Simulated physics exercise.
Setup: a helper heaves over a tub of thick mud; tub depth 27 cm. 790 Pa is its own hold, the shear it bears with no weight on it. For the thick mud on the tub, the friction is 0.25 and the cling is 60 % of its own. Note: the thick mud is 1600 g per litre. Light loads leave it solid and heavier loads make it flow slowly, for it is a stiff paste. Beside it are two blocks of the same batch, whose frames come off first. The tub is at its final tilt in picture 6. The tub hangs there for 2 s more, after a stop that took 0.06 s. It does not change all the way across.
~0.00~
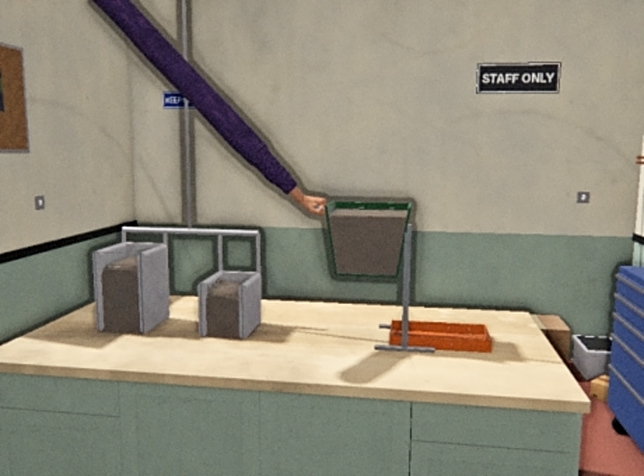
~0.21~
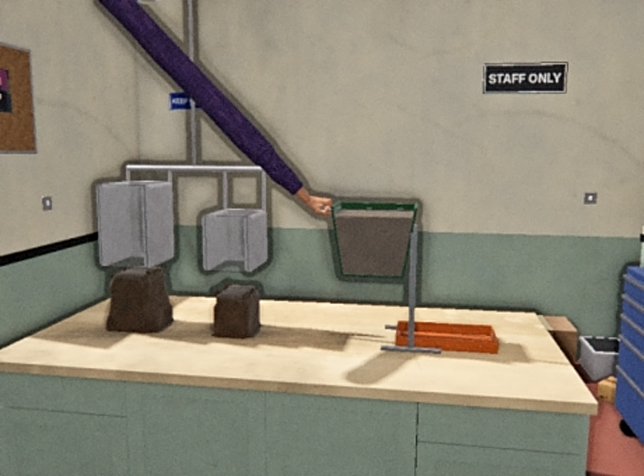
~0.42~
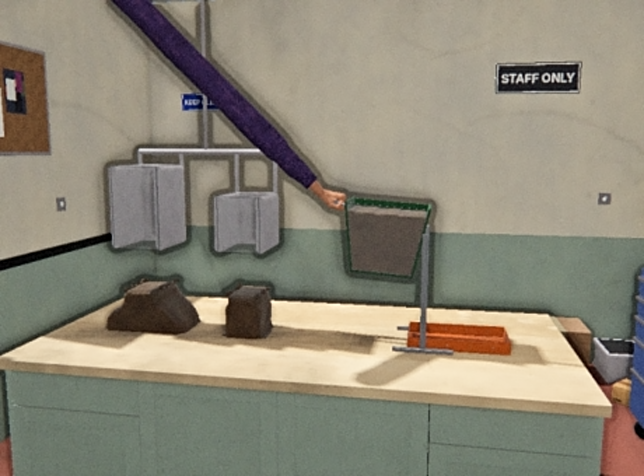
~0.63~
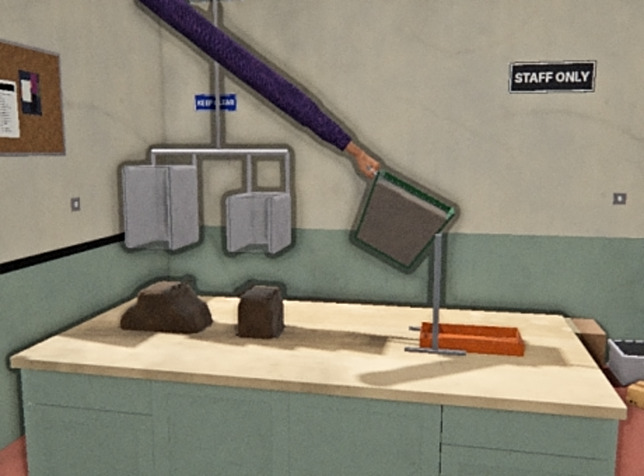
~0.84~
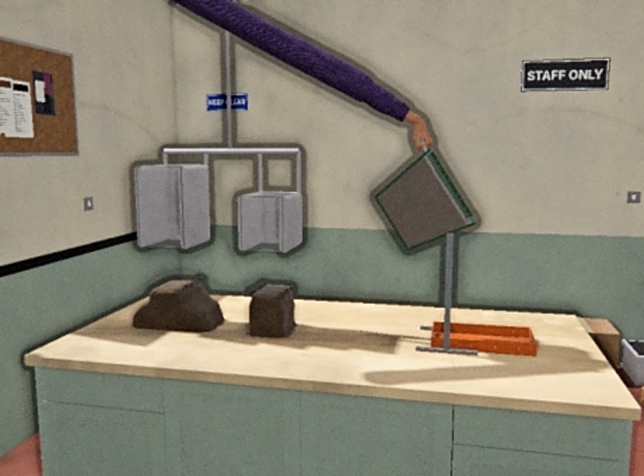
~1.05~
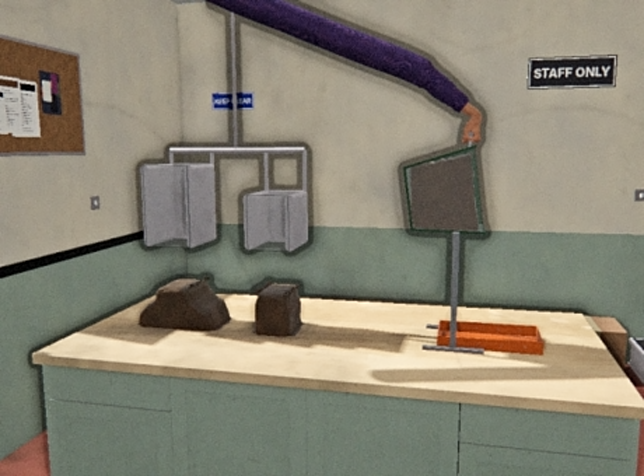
The footage shows two grey casings lifting off two dark mud blocks on a bench, the left block slumping more than the right, before a purple-sleeved arm tilts a tub of thick mud rightward onto its side.
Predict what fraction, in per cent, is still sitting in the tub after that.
Near 49 % is still in the tub.
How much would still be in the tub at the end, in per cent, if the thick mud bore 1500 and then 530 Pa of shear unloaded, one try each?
First 100 %, second 40 %.
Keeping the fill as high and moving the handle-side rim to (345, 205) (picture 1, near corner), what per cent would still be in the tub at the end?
Around 100 percent would still be in the tub at the end.
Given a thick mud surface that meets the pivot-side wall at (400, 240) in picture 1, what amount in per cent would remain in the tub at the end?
In that case some 100 per cent.
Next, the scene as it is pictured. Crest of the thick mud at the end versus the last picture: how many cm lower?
Roughly 16 cm.
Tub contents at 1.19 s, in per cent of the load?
Around 90 per cent.
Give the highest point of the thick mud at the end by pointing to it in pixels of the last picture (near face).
Somewhere near (432, 197) in the last view.
After 1.19 s, the tub is at 82 degrees and holds 91 %.
After 1.36 s, the tub is at 82 degrees and holds 66 %.
After 1.53 s, the tub is at 82 degrees and holds 52 %.
After 1.70 s, the tub is at 82 degrees and holds 49 %.
After 3.05 s, the tub is at 82 degrees and holds 49 %.
